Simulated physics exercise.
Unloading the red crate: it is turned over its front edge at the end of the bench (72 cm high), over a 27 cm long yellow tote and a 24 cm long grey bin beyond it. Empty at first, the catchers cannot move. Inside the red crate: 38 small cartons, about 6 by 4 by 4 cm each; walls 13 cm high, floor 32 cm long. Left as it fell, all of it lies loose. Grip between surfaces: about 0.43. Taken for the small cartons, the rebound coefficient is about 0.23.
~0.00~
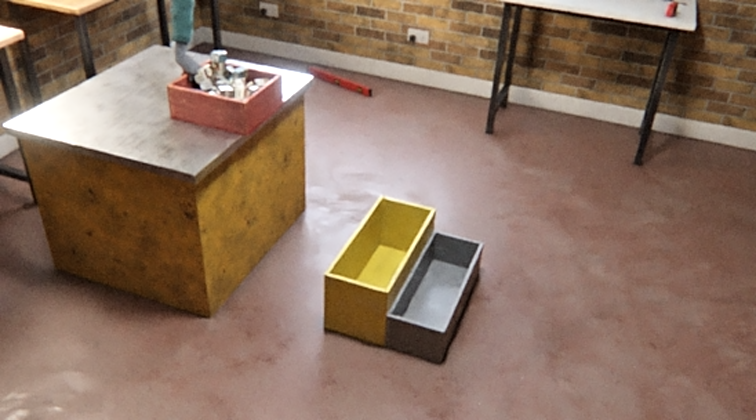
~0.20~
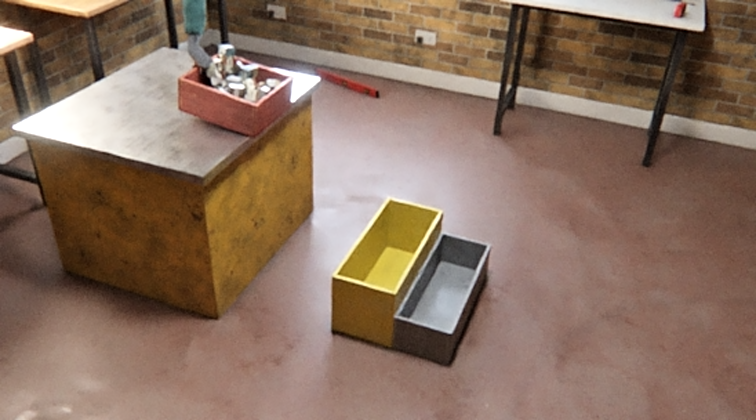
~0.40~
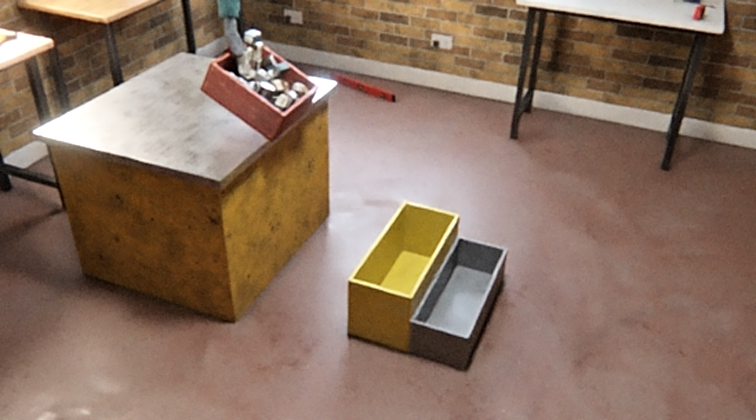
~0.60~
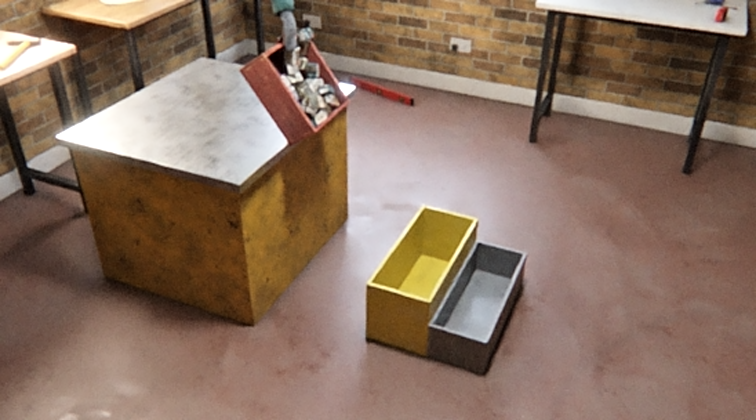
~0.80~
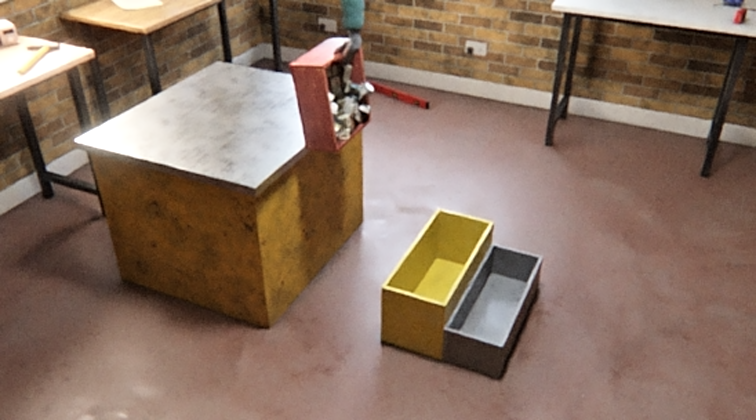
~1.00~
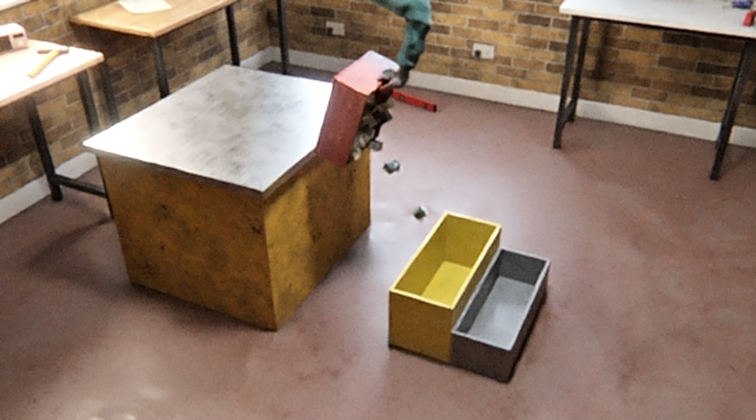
The clip shows a red crate of small items being tilted steadily over the right end of a bench by a teal arm, until a few pieces drop out above the floor near empty yellow and grey containers.
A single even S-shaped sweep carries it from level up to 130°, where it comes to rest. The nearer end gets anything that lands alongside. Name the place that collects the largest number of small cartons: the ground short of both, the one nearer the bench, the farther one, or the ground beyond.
The place with the most is: Short.
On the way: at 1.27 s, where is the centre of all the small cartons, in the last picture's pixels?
About (386, 170).
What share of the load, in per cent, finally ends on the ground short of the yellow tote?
I'd say close to 90 per cent, give or take.
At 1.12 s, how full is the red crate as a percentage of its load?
Roughly 75 percent.
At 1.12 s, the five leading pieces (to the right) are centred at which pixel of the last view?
Somewhere near pixel (402, 193).
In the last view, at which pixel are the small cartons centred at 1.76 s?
I'd put the middle close to (402, 285) in the last view.
After 1.12 s, tilt 119°; 28 still in the red crate and 10 in the air.
After 1.27 s, tilt 128°; 10 still in the red crate, 1 in the yellow tote, 3 on the ground short of the yellow tote and 24 in the air.
After 1.49 s, tilt 130°; 3 in the yellow tote, 17 on the ground short of the yellow tote and 18 in the air.
When it is over (at 1.76 s), 4 in the yellow tote and 34 on the ground short of the yellow tote.
